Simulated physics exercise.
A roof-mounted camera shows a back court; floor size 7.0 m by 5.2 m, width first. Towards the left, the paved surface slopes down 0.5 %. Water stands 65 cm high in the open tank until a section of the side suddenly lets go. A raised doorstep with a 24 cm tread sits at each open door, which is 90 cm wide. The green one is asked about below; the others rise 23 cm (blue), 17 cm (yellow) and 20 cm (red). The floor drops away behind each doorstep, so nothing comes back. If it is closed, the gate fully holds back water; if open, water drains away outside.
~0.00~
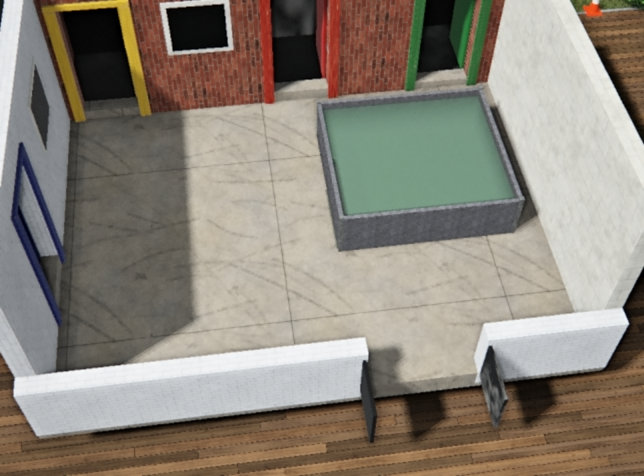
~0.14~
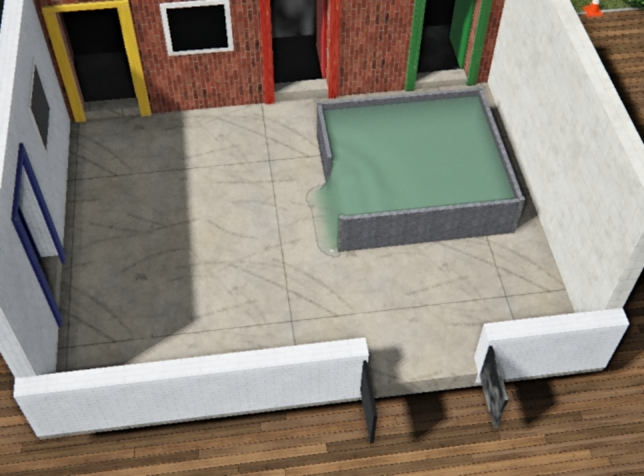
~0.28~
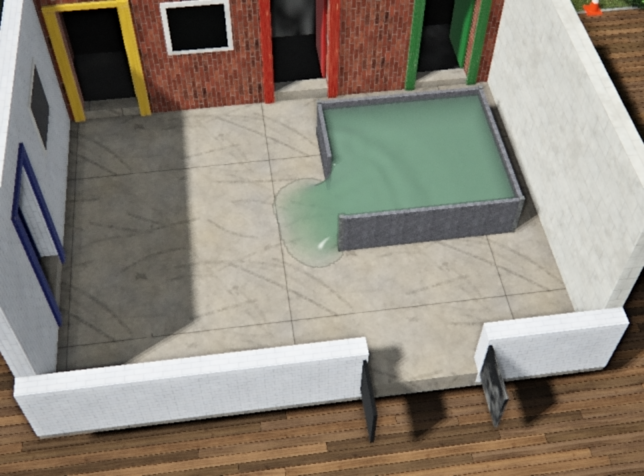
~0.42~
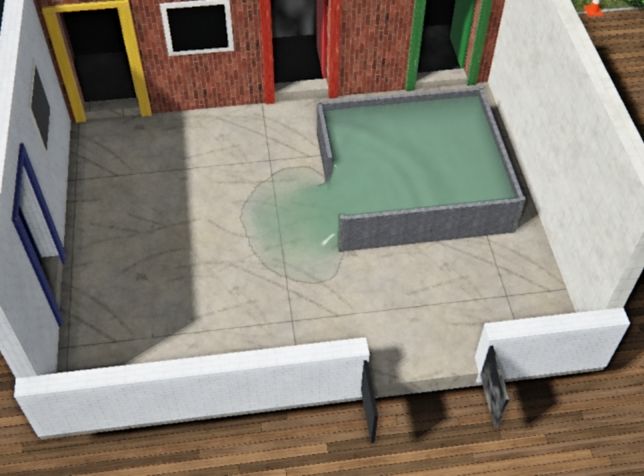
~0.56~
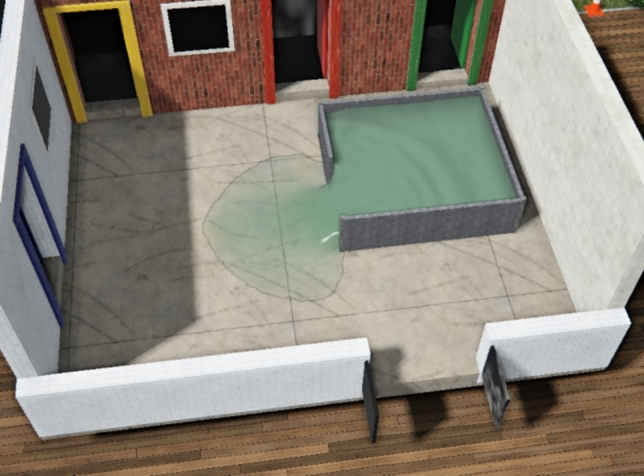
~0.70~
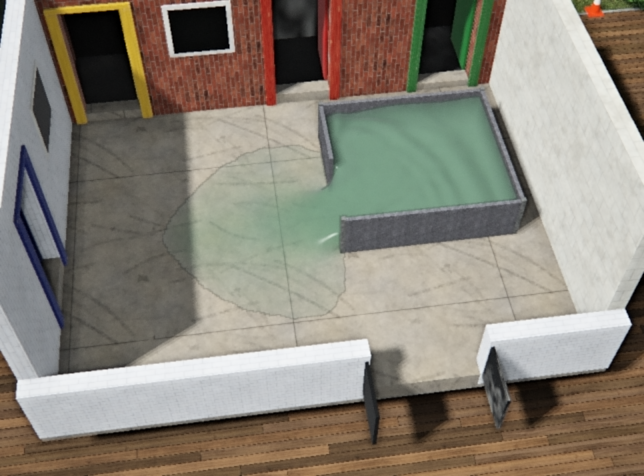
Walled back court with coloured doorways, green water pouring from a gap in a grey tank and spreading leftward across paving.
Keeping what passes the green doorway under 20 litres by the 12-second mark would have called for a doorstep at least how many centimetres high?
It would have called for about 11 cm.
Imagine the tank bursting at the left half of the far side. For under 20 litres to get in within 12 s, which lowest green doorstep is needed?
The answer is some 23 cm.
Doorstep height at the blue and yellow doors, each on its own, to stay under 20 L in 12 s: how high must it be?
Roughly 22 cm for the blue door and roughly 19 cm for the yellow door.
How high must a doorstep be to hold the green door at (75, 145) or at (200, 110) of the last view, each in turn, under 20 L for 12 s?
Minimums: Roughly 19 cm and 9.0 cm.
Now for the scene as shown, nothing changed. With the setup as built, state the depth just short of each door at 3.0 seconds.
Depths in cm: Blue 25, yellow 24, green 0, red 1.
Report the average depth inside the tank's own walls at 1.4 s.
Some 49 cm.
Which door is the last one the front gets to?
Green, last of all.
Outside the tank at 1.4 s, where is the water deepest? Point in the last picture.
Near pixel (327, 233).
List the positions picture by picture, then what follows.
The first frame shows still water, 65 cm deep, in the open tank at (415, 153); the green door at (447, 40) is dry.
In the second frame, the front is at (311, 199), 0.3 m from the gap at (337, 209); 0.3 m2 of floor is wet, 65 cm left at the back.
In the third frame, the front is at (281, 214), 0.8 m from the gap at (337, 210); 1.0 m2 of floor is wet, 65 cm left at the back.
In the fourth frame, the gap is at (337, 211), the front 1.3 m out at (251, 230); the back of the open tank holds 65 cm.
In the fifth frame, water pours out at (338, 211) and has run 1.9 m, to (211, 235); about 6 cm deep outside, 65 cm at the back.
In the sixth frame, the front is at (171, 244), 2.5 m from the gap at (338, 211); 5.2 m2 of floor is wet, 64 cm left at the back; the green door at (449, 41), 3.4 m from the gap, is still 2.7 m from the nearest water.
After 1.4 s water covers 40 % of the floor, deepest (38 cm) near (327, 233); it has not reached the green door.
After 3.0 s water covers 55 % of the floor, deepest (36 cm) near (129, 388); it has not reached the green door.
After 12.0 s water covers 95 % of the floor, deepest (15 cm) near (368, 101); 13 cm at the green door, 4 litres in over its 14 cm doorstep.
At the green door as built, the water arrived by 6.2 s and peaked near 15 cm at 10.2 s.
Run again over the same 12 s with other heights there, 31 litres in over 9.5 cm, 5 litres over 13.5 cm. The limit of 20 litres is kept from about 11 cm up.
